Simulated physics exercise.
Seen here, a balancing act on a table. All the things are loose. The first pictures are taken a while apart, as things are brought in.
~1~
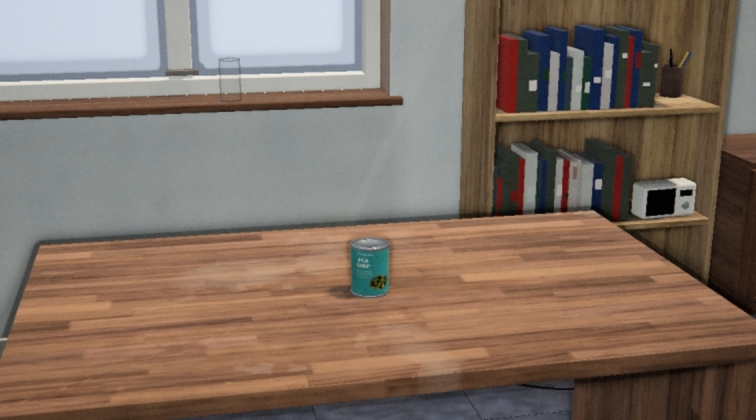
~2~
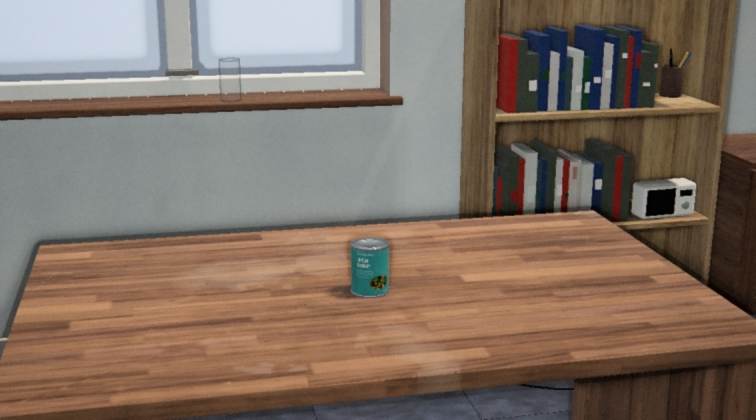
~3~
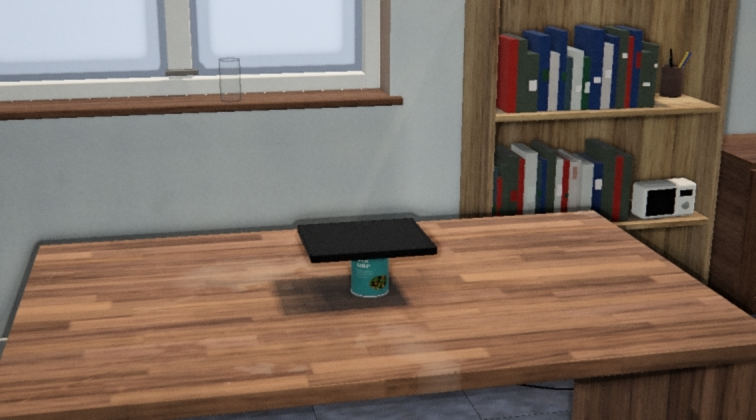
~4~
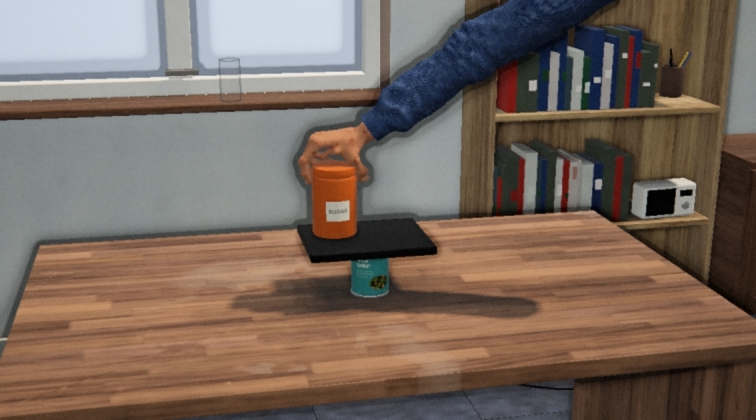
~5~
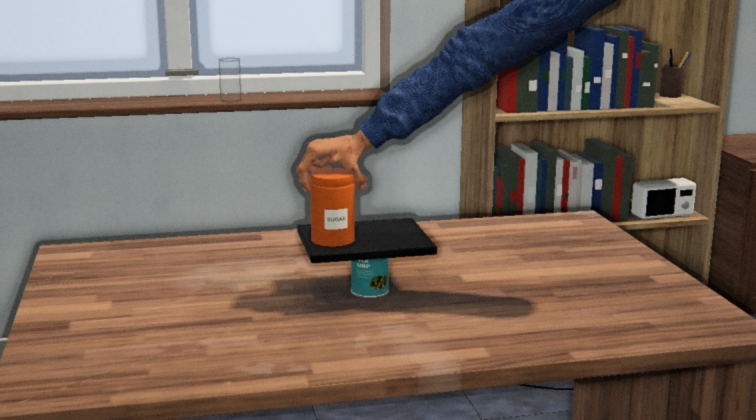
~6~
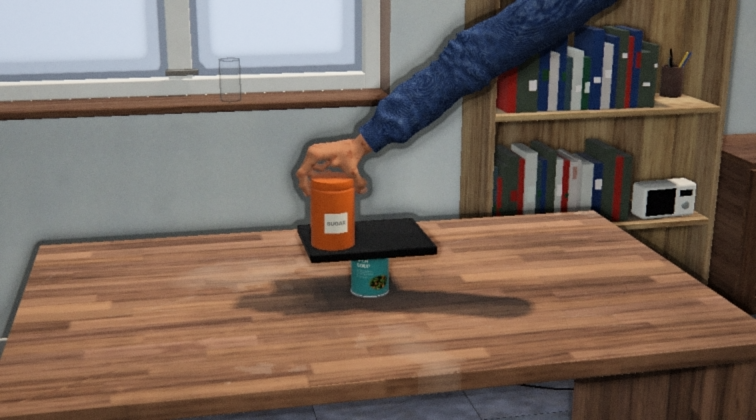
On a wooden table near a window and a bookshelf, a turquoise tin stands alone, and then a flat black board rests on top of it. A hand in a blue sleeve holds an orange jar over the board's left side, lowers it slightly onto the surface and keeps its grip.
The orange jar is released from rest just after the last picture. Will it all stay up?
As it turns out, it comes apart.
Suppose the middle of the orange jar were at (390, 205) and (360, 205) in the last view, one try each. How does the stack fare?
In the first case it stays up; in the second case it holds.
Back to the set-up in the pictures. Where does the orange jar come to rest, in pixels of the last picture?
Around (243, 309).
Then, 0.40 s after the last picture, orange jar now fallen; black lid tipped 62° from how it was.
Then, 0.60 s after the last picture, black lid tipped 42° from how it was; turquoise tin slid a little.
At rest, fallen, orange jar and black lid; moved from the start, turquoise tin. Seen from the same camera at the end, orange jar near (242, 309). The stack gives way.
